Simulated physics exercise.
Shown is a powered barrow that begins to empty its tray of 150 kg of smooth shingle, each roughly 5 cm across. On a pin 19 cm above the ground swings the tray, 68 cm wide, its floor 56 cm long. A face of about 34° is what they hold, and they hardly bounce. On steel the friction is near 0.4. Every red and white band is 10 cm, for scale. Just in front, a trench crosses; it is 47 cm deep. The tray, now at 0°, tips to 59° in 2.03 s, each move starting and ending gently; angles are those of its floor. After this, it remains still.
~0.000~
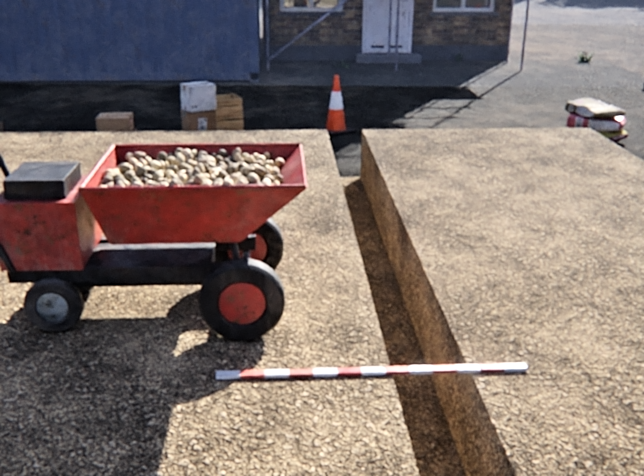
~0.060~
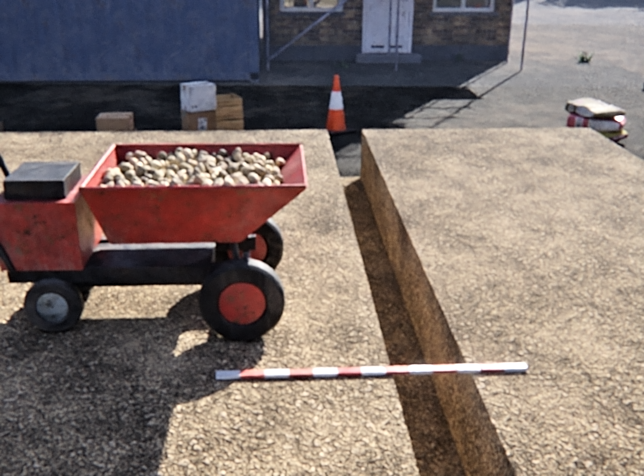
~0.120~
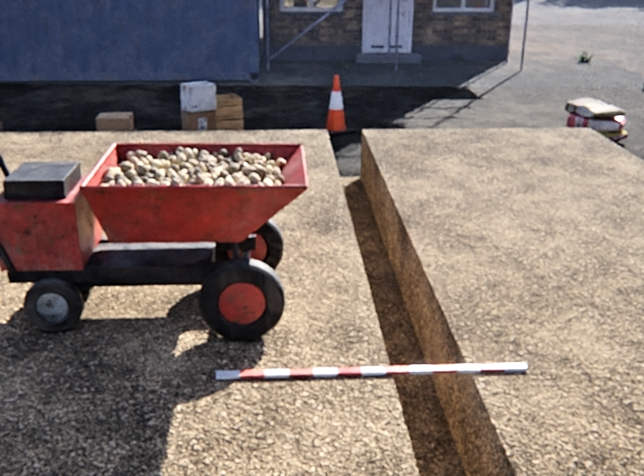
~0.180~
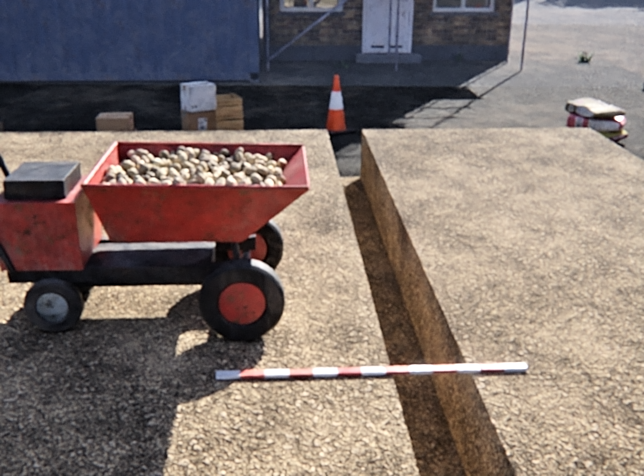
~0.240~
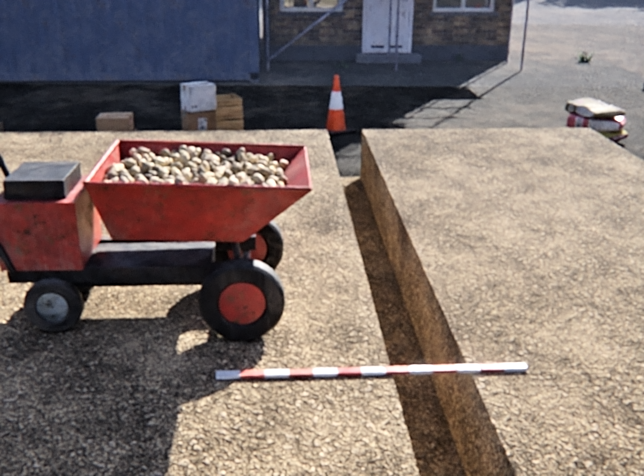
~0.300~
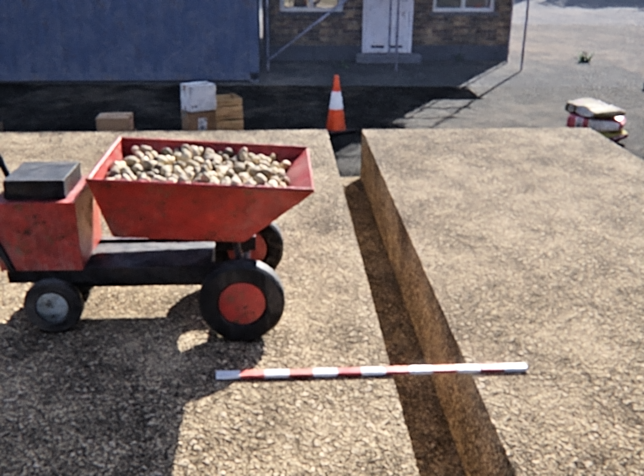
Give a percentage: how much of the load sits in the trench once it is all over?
97 %.
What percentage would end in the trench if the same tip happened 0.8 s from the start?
In that case some 80 per cent.
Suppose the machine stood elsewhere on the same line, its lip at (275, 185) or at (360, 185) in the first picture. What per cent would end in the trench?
I'd expect close to 90 per cent at the first and 45 per cent at the second.
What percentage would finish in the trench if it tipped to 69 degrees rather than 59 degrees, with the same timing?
It would be near 100 per cent.
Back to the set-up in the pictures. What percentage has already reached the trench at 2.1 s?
At that moment: Approx. 60 %.
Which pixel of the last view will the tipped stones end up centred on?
In the last view, about (407, 366).
After 1.5 s the floor is at 50°; 98 % in the tray, 1 % short of the trench, 1 % in the trench; the foremost stones are at (388, 259).
After 2.1 s the floor is at 59°; 38 % in the tray, 59 % in the trench, 3 % past the trench; the foremost stones are at (481, 305).
After 2.5 s the floor is at 59°; 17 % in the tray, 80 % in the trench, 3 % past the trench; the foremost stones are at (524, 307).
After 4.4 s the floor is at 59°; 0 % in the tray, 97 % in the trench, 3 % past the trench; the foremost stones are at (533, 308).
